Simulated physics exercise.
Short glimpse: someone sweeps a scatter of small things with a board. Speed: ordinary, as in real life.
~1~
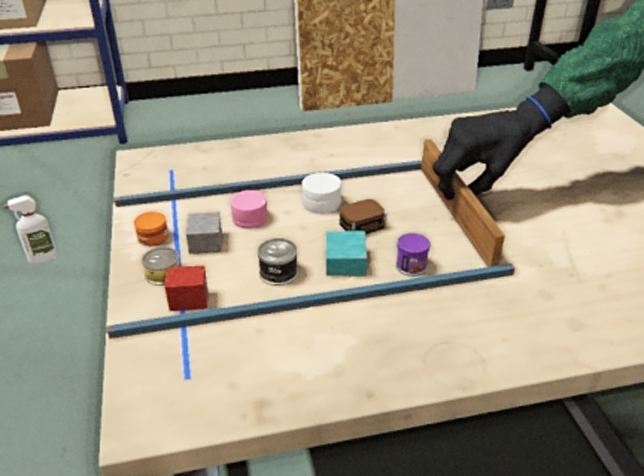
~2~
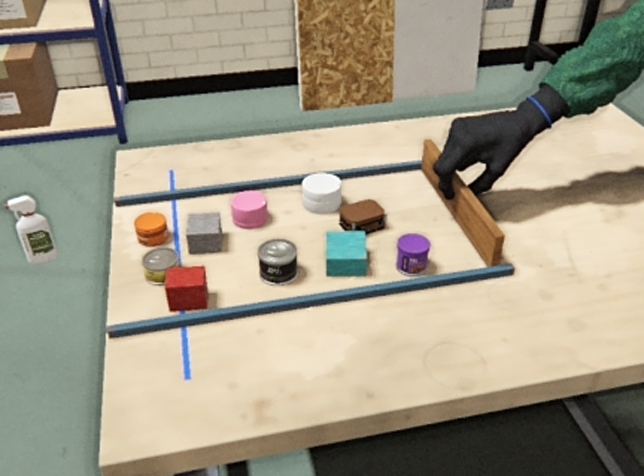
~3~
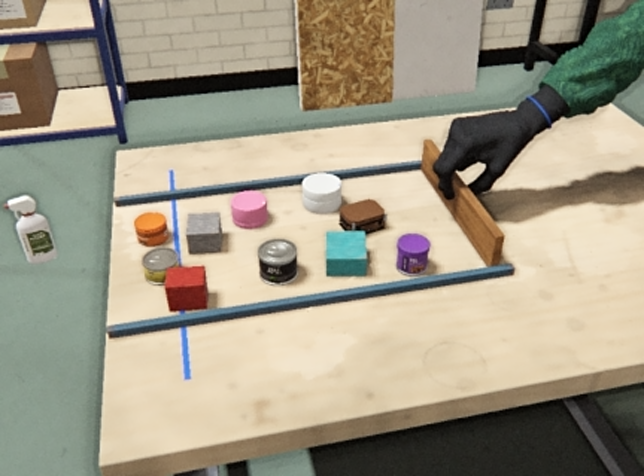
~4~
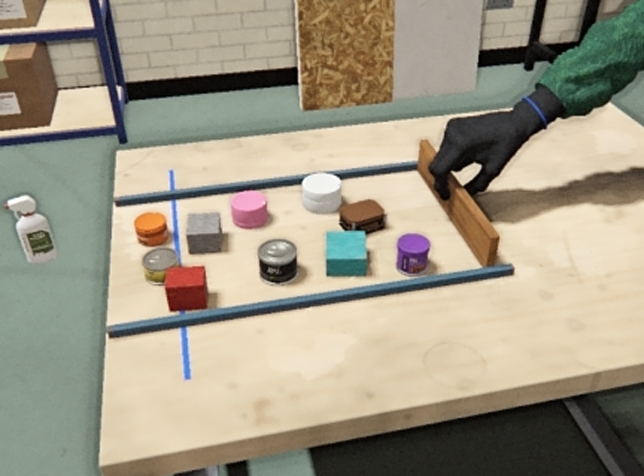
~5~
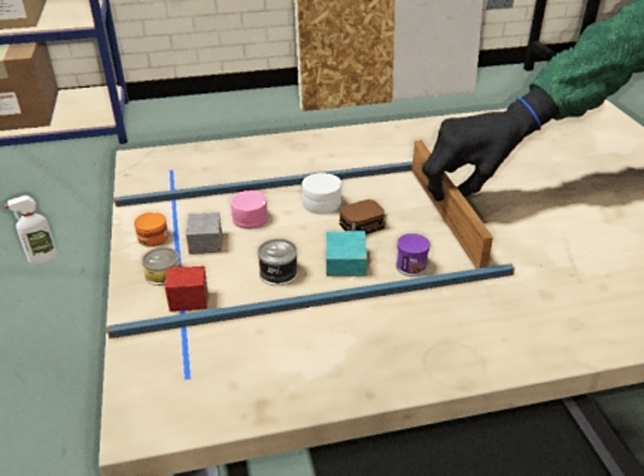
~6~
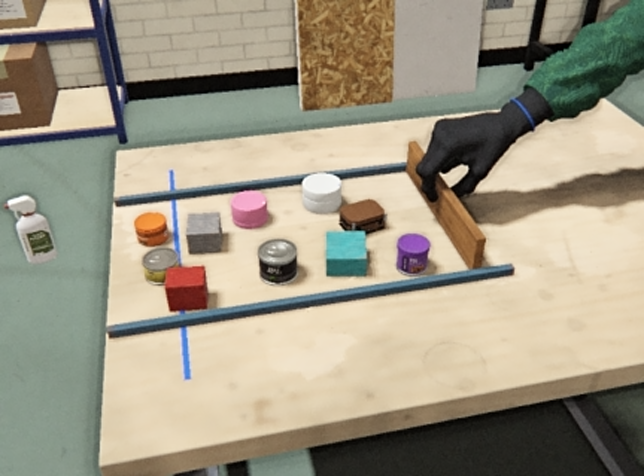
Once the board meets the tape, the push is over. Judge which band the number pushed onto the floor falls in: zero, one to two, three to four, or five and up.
The edge claims one or two.
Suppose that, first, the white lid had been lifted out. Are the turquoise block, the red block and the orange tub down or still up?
Turquoise block still up; red block still up; orange tub down.
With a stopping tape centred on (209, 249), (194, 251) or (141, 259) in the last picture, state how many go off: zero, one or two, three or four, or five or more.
Lab note - count per position: None at all; just one or two; five or over.
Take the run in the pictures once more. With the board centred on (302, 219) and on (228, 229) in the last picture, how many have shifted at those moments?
Counts: 6 / 10.
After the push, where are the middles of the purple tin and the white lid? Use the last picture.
The purple tin ends up near (163, 292), and the white lid near (154, 212).
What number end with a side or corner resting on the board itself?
Contact count: 4.
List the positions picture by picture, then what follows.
In the first picture, orange tub (152, 229); yellow tin (162, 266); red block (187, 288); board (458, 199); tape (178, 253).
In the second picture, yellow tin (162, 266); pink lid (249, 210).
In the third picture, red block (187, 288); turquoise block (346, 254).
In the fourth picture, orange tub (152, 229); board (454, 199).
In the fifth picture, yellow tin (162, 266); white lid (322, 193).
In the sixth picture, orange tub (152, 229); yellow tin (162, 266); red block (187, 288); board (441, 201); tape (178, 253).
A little later, none off yet; orange tub at rest near (152, 229); yellow tin at rest near (162, 266); red block at rest near (187, 288).
When it is over, the number that fall off is one or two; down, yellow tin and orange tub.
